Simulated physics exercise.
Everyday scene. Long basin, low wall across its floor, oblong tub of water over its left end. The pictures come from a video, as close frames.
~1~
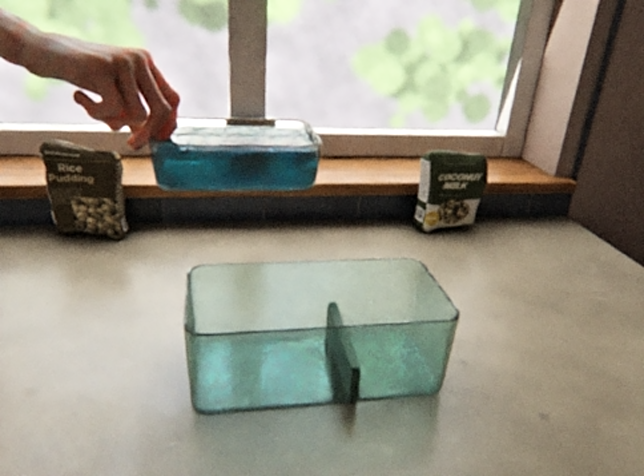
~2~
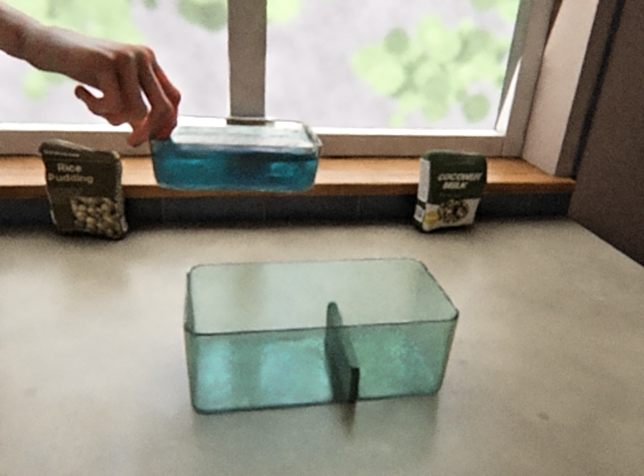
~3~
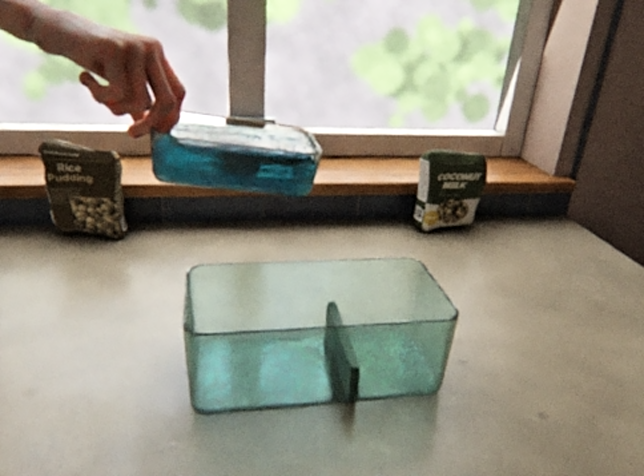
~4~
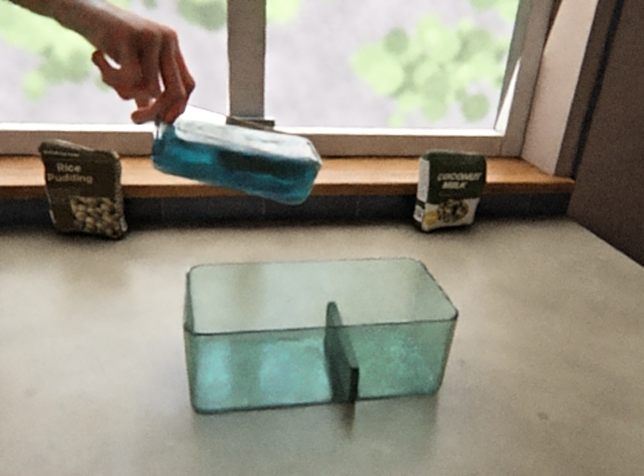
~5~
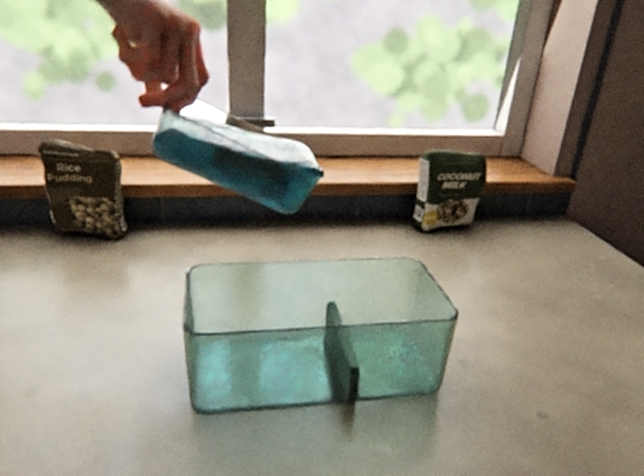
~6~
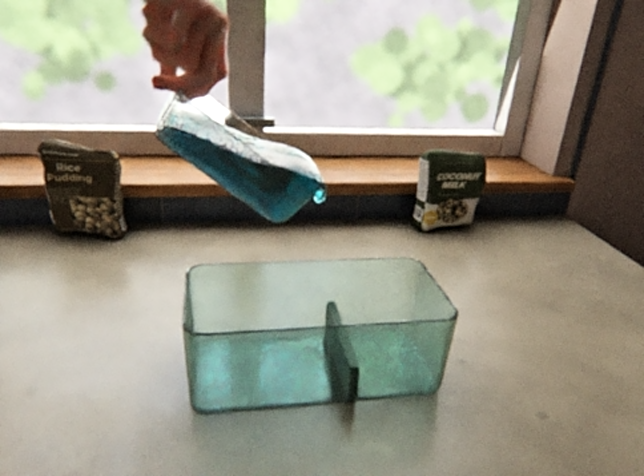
A hand tilts a small tub of blue water rightward above a divided glass-like basin.
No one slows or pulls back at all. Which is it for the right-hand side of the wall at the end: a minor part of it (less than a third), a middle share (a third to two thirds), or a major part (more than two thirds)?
It holds a middle share.
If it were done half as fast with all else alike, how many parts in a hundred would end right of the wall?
I'd put it at some 65 percent.
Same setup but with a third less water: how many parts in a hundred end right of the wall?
The share comes to some 30 parts in a hundred.
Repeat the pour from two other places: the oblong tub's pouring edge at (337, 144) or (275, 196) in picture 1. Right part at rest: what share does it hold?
About 65 per cent, then about 5 per cent.
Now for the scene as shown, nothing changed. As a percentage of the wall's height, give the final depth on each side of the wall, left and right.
20 % left, 40 % right.
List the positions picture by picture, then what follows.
In the first picture, it leans 0°; its right rim is at (314, 134); the water meets the walls at (157, 137) and (310, 138); the long basin's rim runs from (187, 299) to (439, 287); the wall's top is at (343, 333).
In the second picture, it leans 2°; its right rim is at (314, 136); the water meets the walls at (157, 135) and (309, 139).
In the third picture, it leans 7°; its right rim is at (314, 143); the water meets the walls at (158, 131) and (310, 143).
In the fourth picture, it leans 15°; its right rim is at (314, 153); the water meets the walls at (160, 126) and (313, 148).
In the fifth picture, it leans 26°; its right rim is at (312, 167); the water meets the walls at (161, 122) and (294, 151); 5 per cent is over the edge.
In the sixth picture, it leans 38°; its right rim is at (305, 182); the water meets the walls at (163, 116) and (279, 153); 14 per cent is over the edge.
A moment on, the oblong tub is tipped right over and 6 per cent is still to pour, 22 is left of the wall and 42 right of it.
Next, the oblong tub is tipped right over and 0 per cent is still to pour, 37 is left of the wall and 41 right of it.
Then the oblong tub is tipped right over and 0 per cent is still to pour, 45 is left of the wall and 47 right of it.
Later the oblong tub is tipped right over and 0 per cent is still to pour, 46 is left of the wall and 47 right of it.
Finally, 46 per cent lies left of the wall, 47 right of it and 7 outside.
